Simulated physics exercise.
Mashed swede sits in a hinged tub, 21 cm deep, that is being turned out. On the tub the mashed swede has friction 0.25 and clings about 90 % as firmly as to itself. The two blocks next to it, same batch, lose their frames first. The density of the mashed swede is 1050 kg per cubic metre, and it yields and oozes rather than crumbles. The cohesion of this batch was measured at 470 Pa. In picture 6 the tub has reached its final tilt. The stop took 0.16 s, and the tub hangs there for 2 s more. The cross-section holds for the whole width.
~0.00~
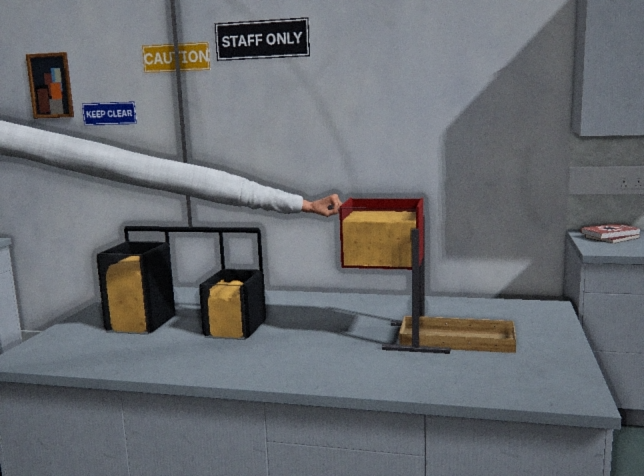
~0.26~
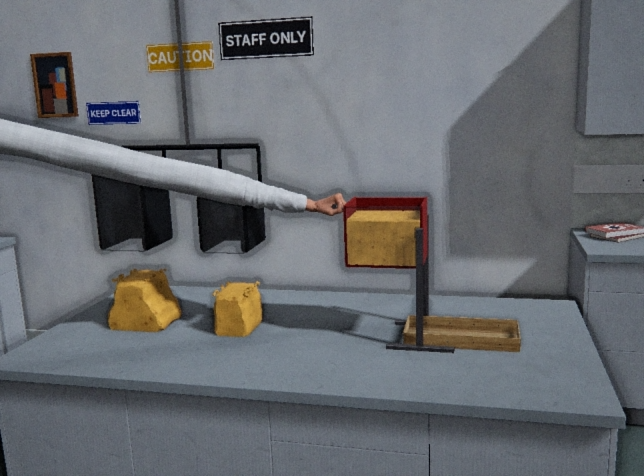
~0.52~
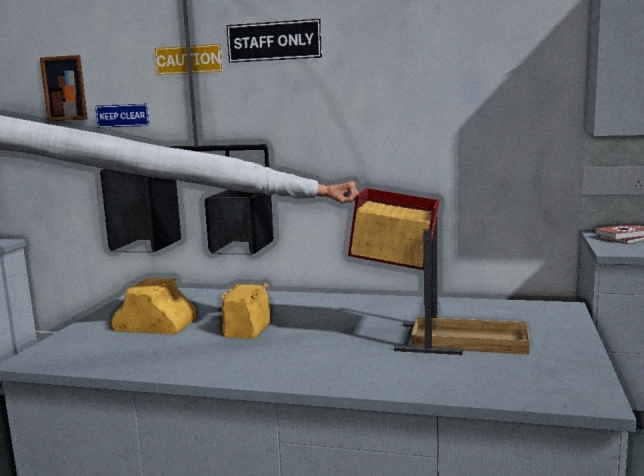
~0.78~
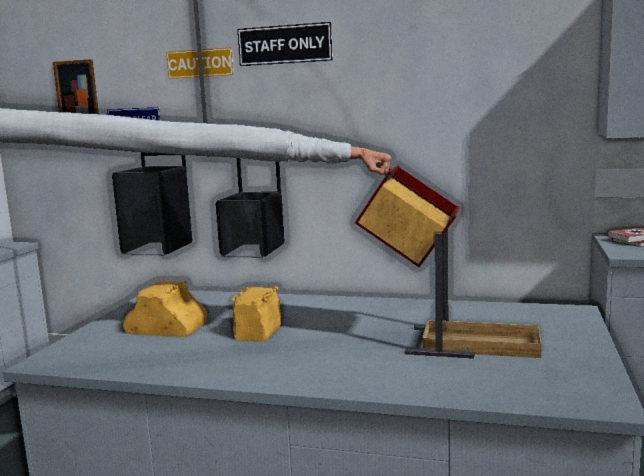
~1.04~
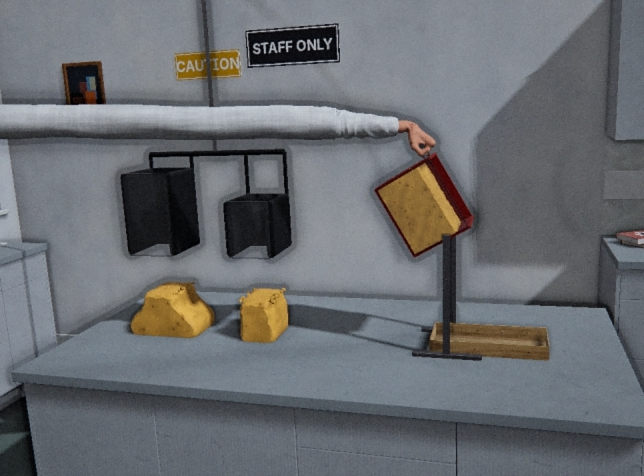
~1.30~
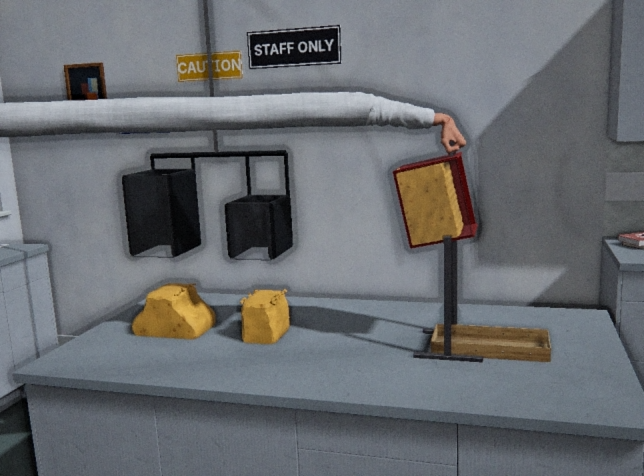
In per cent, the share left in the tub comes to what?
The share left in the tub is near 100 %.
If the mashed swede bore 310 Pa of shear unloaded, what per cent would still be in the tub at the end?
It would be near 65 %.
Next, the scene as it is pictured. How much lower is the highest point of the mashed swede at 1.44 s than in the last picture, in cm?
Some 0 cm.
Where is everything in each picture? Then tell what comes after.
In the first frame, handle-side rim at (342, 208), tilt 0 degrees; crest of the mashed swede at (344, 221); block heights 27 cm, 17 cm (left to right).
In the second frame, handle-side rim at (346, 207), tilt 0 degrees; crest of the mashed swede at (348, 220); block heights 21 cm, 17 cm (left to right).
In the third frame, handle-side rim at (359, 197), tilt 10 degrees; crest of the mashed swede at (362, 211); block heights 18 cm, 17 cm (left to right).
In the fourth frame, handle-side rim at (391, 173), tilt 35 degrees; crest of the mashed swede at (386, 187); block heights 18 cm, 17 cm (left to right).
In the fifth frame, handle-side rim at (430, 160), tilt 60 degrees; crest of the mashed swede at (416, 169); block heights 18 cm, 17 cm (left to right).
In the sixth frame, handle-side rim at (457, 160), tilt 78 degrees; crest of the mashed swede at (439, 165); block heights 18 cm, 17 cm (left to right).
After 1.44 s, the tub is at 78 degrees and holds 100 %.
After 1.61 s, the tub is at 78 degrees and holds 100 %.
After 1.78 s, the tub is at 78 degrees and holds 100 %.
After 1.95 s, the tub is at 78 degrees and holds 100 %.
After 3.30 s, the tub is at 78 degrees and holds 100 %.
